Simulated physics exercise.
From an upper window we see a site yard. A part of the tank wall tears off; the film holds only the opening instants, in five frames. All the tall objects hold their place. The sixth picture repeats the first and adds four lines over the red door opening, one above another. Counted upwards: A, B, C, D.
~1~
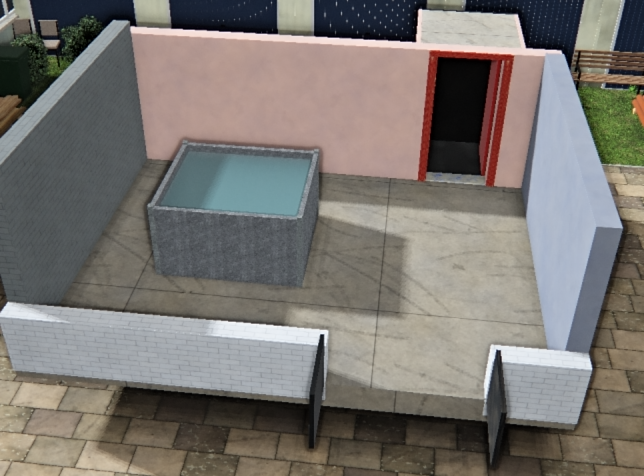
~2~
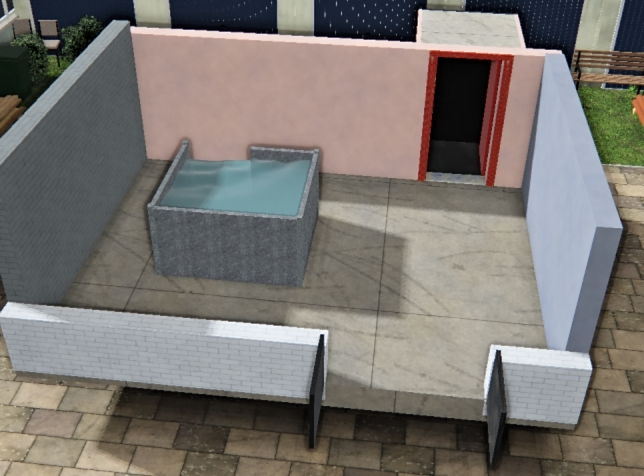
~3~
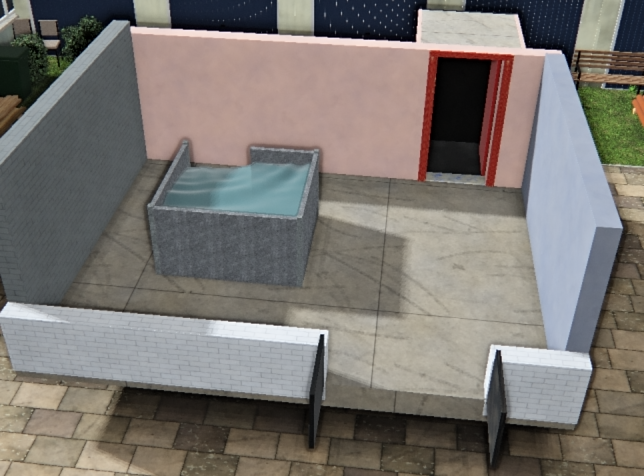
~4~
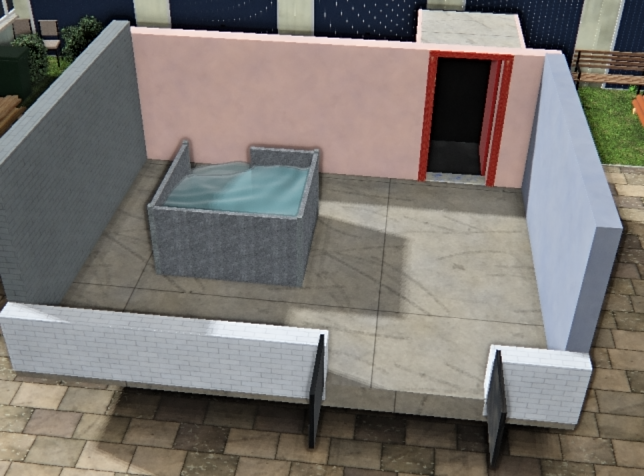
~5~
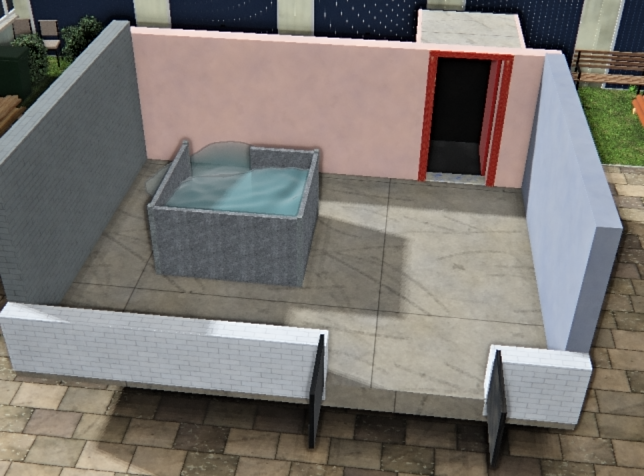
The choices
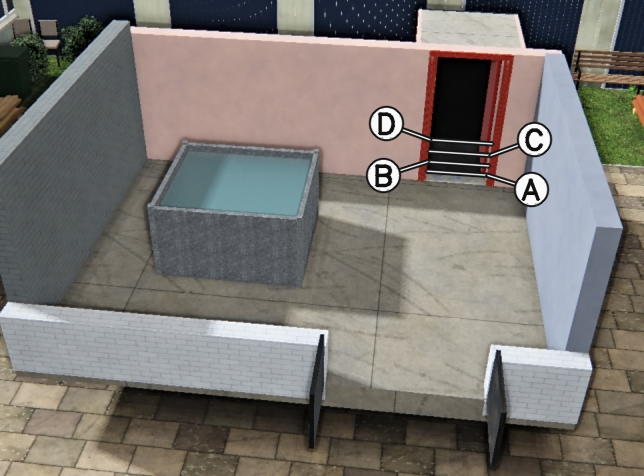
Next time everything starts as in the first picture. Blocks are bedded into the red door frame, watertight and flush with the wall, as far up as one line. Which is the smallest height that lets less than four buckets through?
A.
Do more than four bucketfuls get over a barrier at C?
No, not at all.
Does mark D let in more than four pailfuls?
No, that is safe.
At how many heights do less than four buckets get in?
All of them.
In white, A at (457, 173); B at (458, 163); C at (459, 153); D at (461, 141); from the bottom up A, B, C, D.
Choosing A, nothing gets over.
Choosing B, nothing gets over.
Choosing C, nothing gets over.
Choosing D, nothing gets over.
